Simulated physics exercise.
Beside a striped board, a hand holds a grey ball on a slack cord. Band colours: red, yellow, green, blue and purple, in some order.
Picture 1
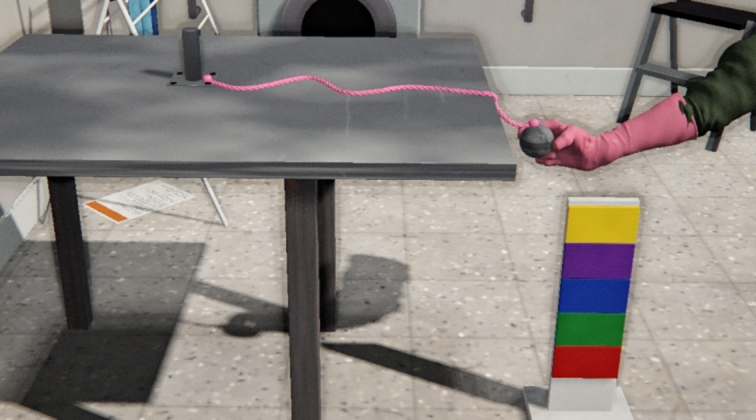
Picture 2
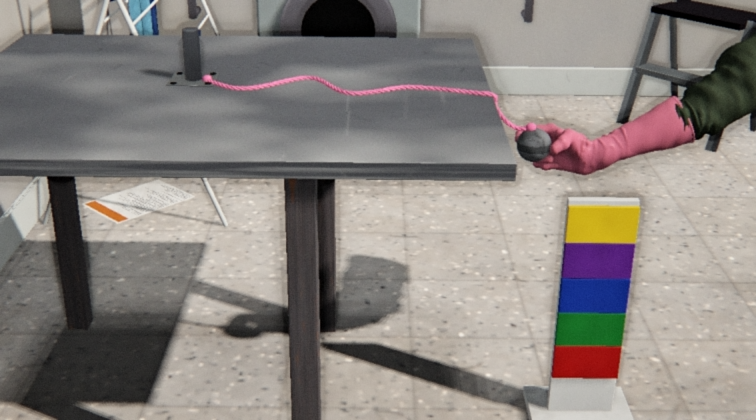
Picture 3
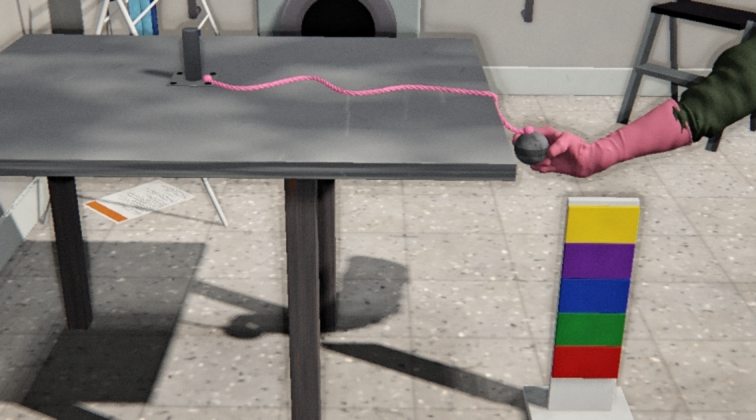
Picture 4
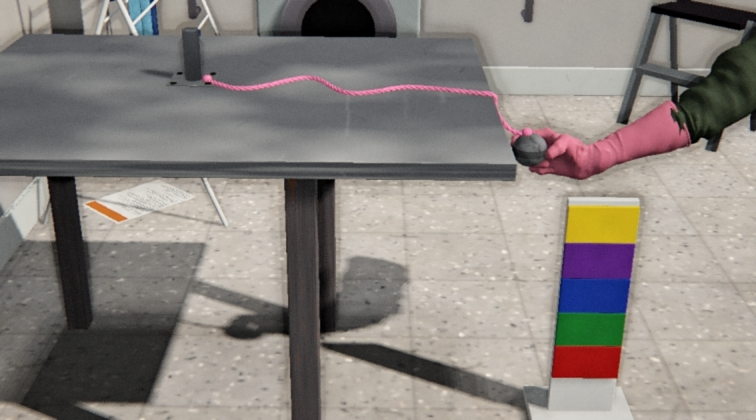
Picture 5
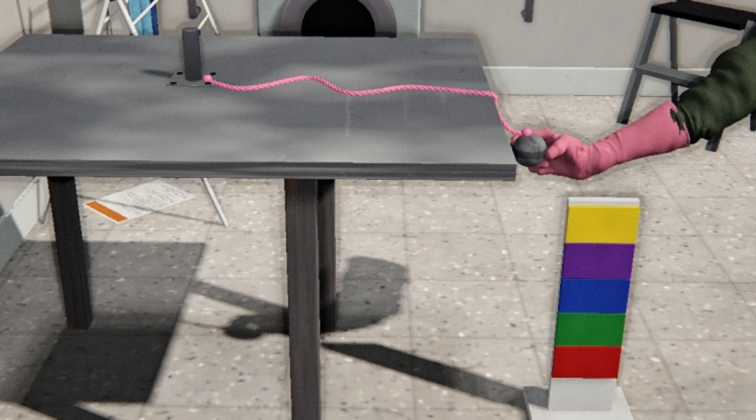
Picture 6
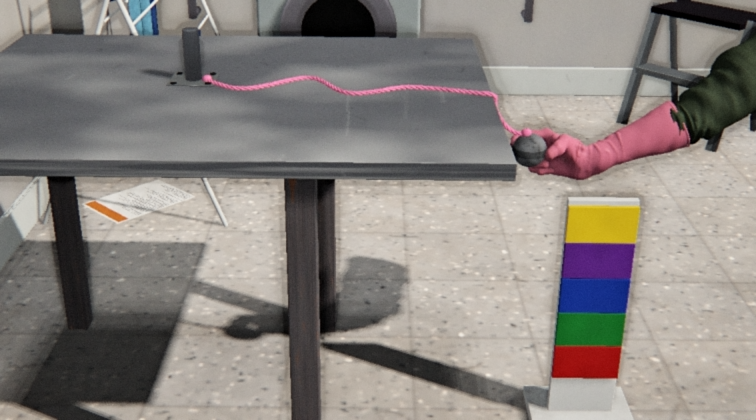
At the start, a pink-gloved hand holds a grey ball just off the right edge of a dark table, with a slack pink cord running across the tabletop beside a striped board. The hand lowers the ball very slightly and shifts it a touch left, then stays almost still.
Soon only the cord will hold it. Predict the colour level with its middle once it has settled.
I would say yellow.
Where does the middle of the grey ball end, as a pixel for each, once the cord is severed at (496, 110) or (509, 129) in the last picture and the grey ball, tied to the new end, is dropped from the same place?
Case by case: Roughly (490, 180), then roughly (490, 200).
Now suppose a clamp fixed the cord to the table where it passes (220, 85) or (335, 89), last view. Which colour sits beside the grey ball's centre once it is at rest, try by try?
One after the other, yellow; no band.
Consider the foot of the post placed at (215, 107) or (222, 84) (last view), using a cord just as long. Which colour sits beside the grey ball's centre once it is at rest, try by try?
Taking them in turn: Purple; purple.
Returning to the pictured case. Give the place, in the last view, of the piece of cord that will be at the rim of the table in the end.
Around (441, 89).
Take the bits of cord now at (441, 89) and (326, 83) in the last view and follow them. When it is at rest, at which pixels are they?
You'll find the first mark at (493, 101) and the second mark at (357, 87).
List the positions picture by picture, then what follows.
Grey ball (537, 141); yellow (603, 226); purple (599, 262); blue (594, 297); green (591, 331); red (587, 363), in the first frame.
Grey ball (534, 145); cord through (228, 87) (292, 80) (338, 90) (402, 88) (474, 93), in the second frame.
Grey ball (531, 148), in the third frame.
Grey ball (530, 150); cord through (228, 87) (292, 80) (338, 90) (402, 88) (474, 93), in the fourth frame.
Grey ball (530, 150), in the fifth frame.
Grey ball (530, 150); cord through (228, 87) (292, 80) (338, 90) (402, 88) (474, 93), in the sixth frame.
Soon after, ball near (503, 217); level with yellow.
Then, ball near (483, 220); level with yellow.
At rest, ball near (485, 221); level with yellow. The cord holds its middle at yellow.
